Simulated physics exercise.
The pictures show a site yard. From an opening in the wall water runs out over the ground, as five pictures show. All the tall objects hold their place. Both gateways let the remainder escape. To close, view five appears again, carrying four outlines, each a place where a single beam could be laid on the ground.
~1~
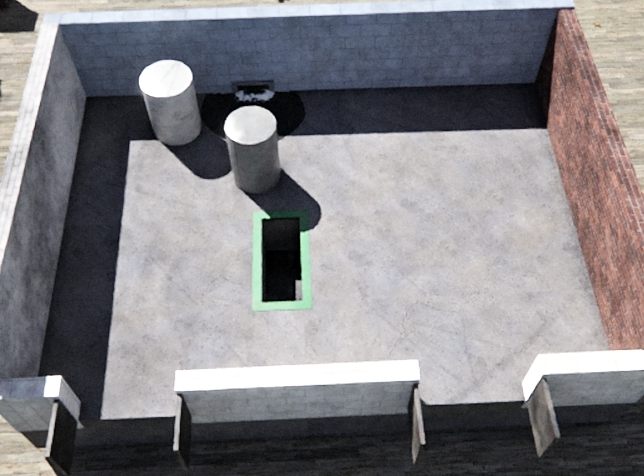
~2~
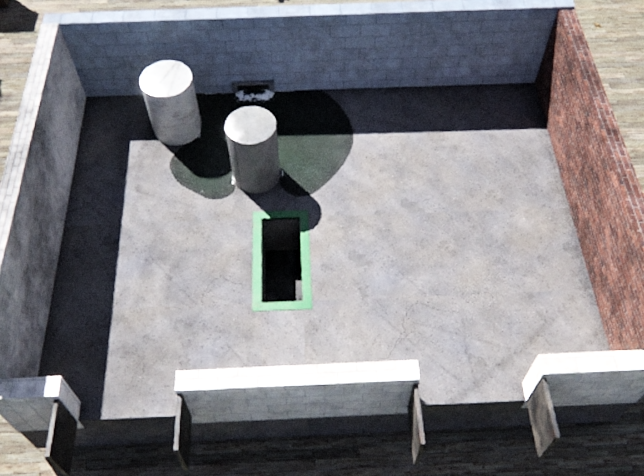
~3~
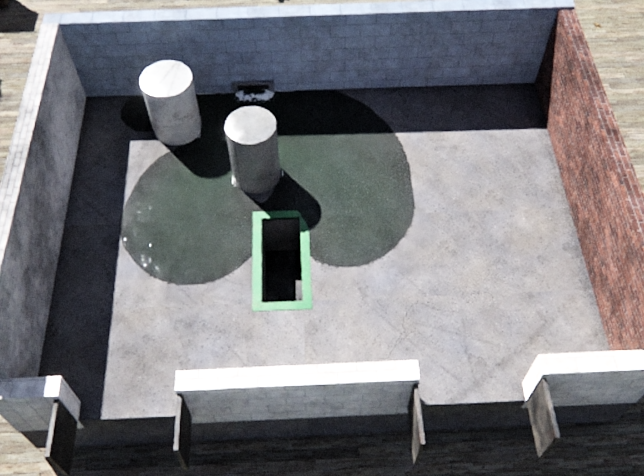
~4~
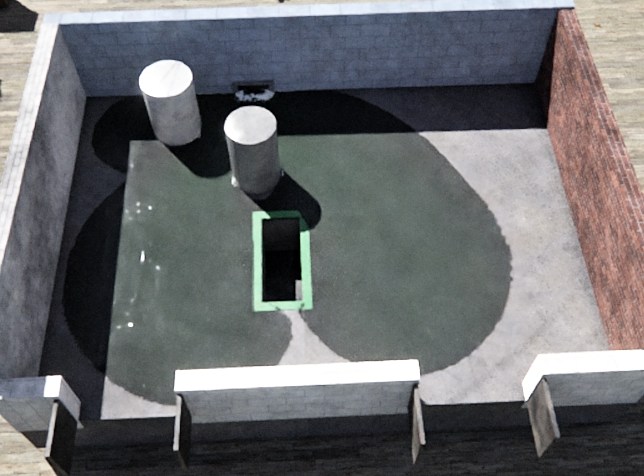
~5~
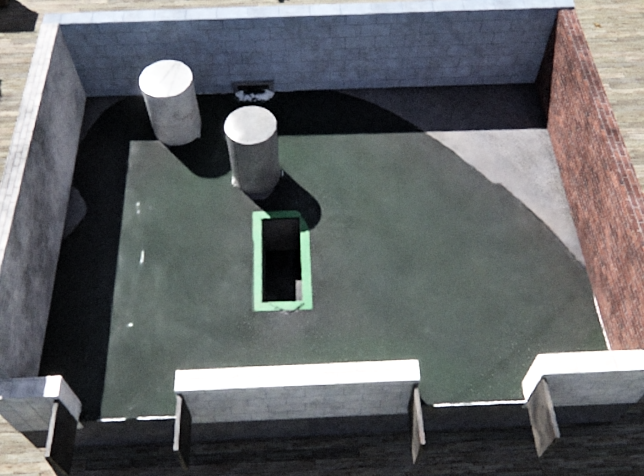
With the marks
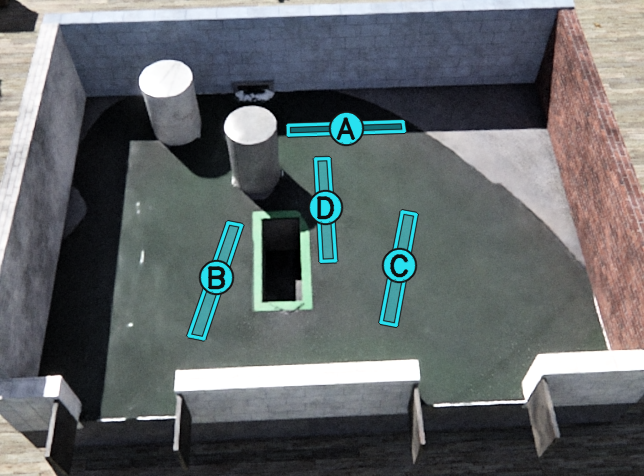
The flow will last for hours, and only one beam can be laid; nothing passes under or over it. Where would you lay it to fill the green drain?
Go for D.
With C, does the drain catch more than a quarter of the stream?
No, it does not.
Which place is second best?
Place C.
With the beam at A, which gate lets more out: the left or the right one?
The right gate.
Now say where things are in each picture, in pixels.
The first frame shows outfall at (253, 87); green drain at (281, 259); open gate at (466, 385); open gate at (134, 400); front seen at (210, 126), 4 % of the ground wet; green drain still dry.
The second frame shows front seen at (313, 184), 12 % of the ground wet; green drain still dry.
The third frame shows front seen at (352, 263), 28 % of the ground wet; green drain still dry.
The fourth frame shows front seen at (473, 330), 58 % of the ground wet; green drain taking water.
The fifth frame shows front seen at (590, 321), 76 % of the ground wet; green drain taking water.
On the marked copy, A from (288, 130) to (403, 126); B from (196, 337) to (234, 224); C from (388, 323) to (409, 213); D from (328, 261) to (322, 158).
With A, about 11 % of the stream goes into the green drain, about 89 % out by the gates.
With B, about 9 % of the stream goes into the green drain, about 91 % out by the gates.
With C, about 18 % of the stream goes into the green drain, about 82 % out by the gates.
With D, about 30 % of the stream goes into the green drain, about 70 % out by the gates.
